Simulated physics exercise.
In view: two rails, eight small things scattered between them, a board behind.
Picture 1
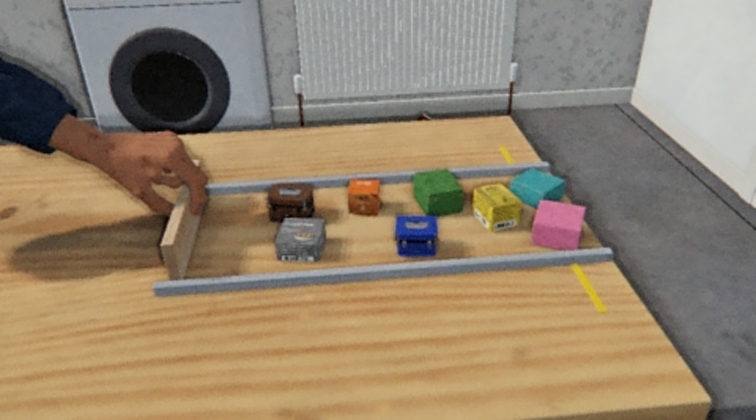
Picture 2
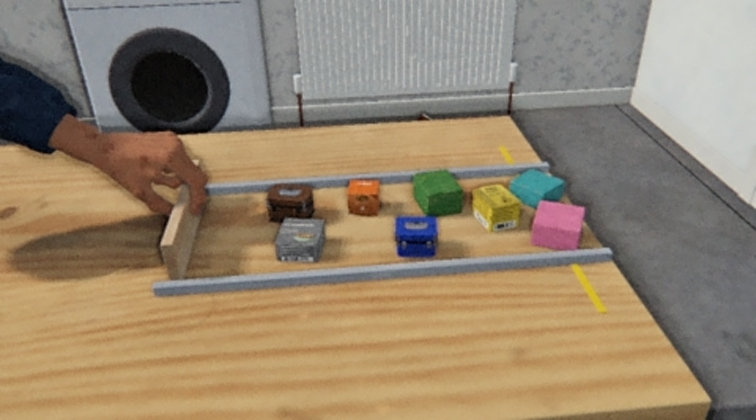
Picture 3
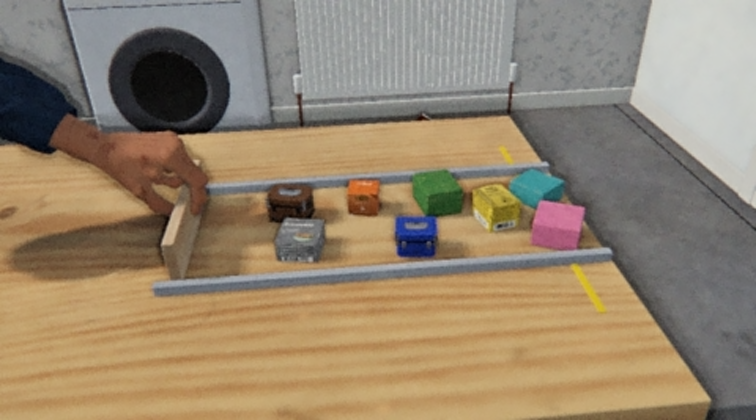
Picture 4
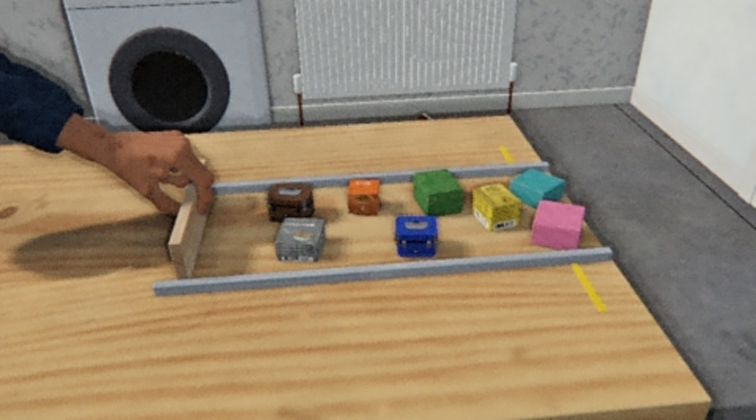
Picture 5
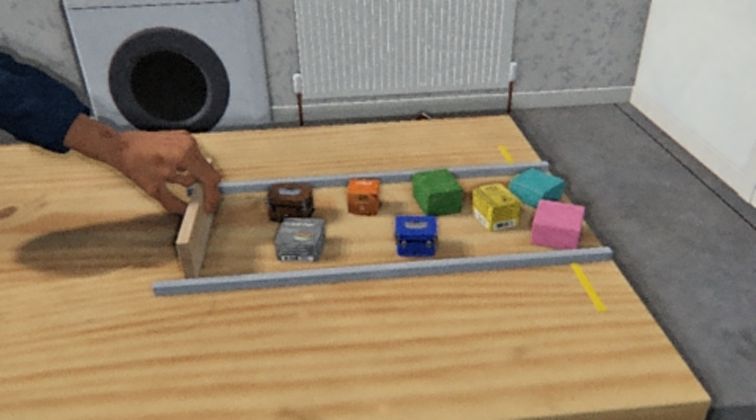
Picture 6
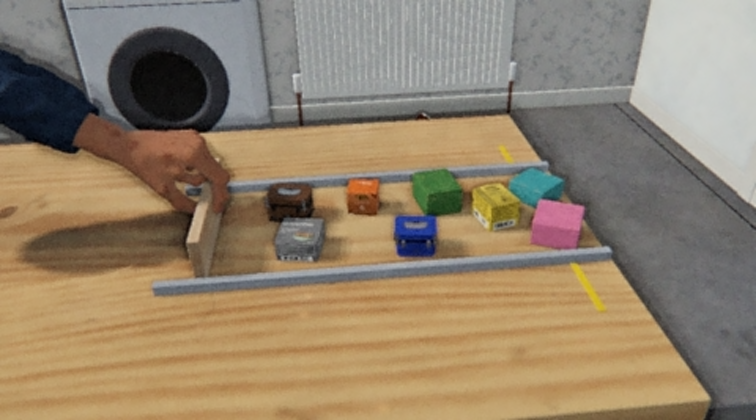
On a wooden table, a hand held a small board behind eight little boxes and blocks between two rails, then slid it slightly to the right, while the colourful objects stayed where they were.
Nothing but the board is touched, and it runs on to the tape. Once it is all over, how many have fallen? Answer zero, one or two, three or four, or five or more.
When it is over, five or more have fallen.
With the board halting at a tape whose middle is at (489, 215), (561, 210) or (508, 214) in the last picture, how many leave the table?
Those tries give 3, 8 and 3.
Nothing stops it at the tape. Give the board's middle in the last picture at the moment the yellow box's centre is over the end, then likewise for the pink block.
(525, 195) and (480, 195), roughly.
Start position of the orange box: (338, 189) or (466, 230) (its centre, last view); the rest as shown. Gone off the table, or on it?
The orange box stays in place, then drops away.
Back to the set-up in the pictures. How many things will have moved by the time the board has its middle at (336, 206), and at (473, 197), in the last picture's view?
3 and 8.
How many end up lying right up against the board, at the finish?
2 of them.
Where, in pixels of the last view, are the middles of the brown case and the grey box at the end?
One is at about (552, 183), the other at about (572, 218).
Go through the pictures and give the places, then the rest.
In the first picture, turquoise block (537, 189); pink block (558, 226); yellow box (496, 208); board (187, 217); tape (542, 212).
In the second picture, pink block (558, 226); blue case (416, 238).
In the third picture, yellow box (495, 208); board (187, 217).
In the fourth picture, turquoise block (537, 189); brown case (291, 204).
In the fifth picture, pink block (558, 225); grey box (301, 240).
In the sixth picture, turquoise block (536, 189); pink block (558, 225); yellow box (495, 207); board (209, 215); tape (541, 211).
A little later, none off yet; turquoise block at rest near (536, 189); pink block at rest near (558, 225); yellow box at rest near (495, 207).
Next, none off yet; turquoise block at rest near (536, 189); pink block at rest near (559, 225); yellow box shifted about its own width near (523, 207).
Later still, one off so far; turquoise block dropping near (575, 368); pink block tilted a little near (609, 226); yellow box shifted about its own width near (552, 200).
When it is over, the number that fall off is five or more; down, orange box, blue case, green block, yellow box, pink block and turquoise block.
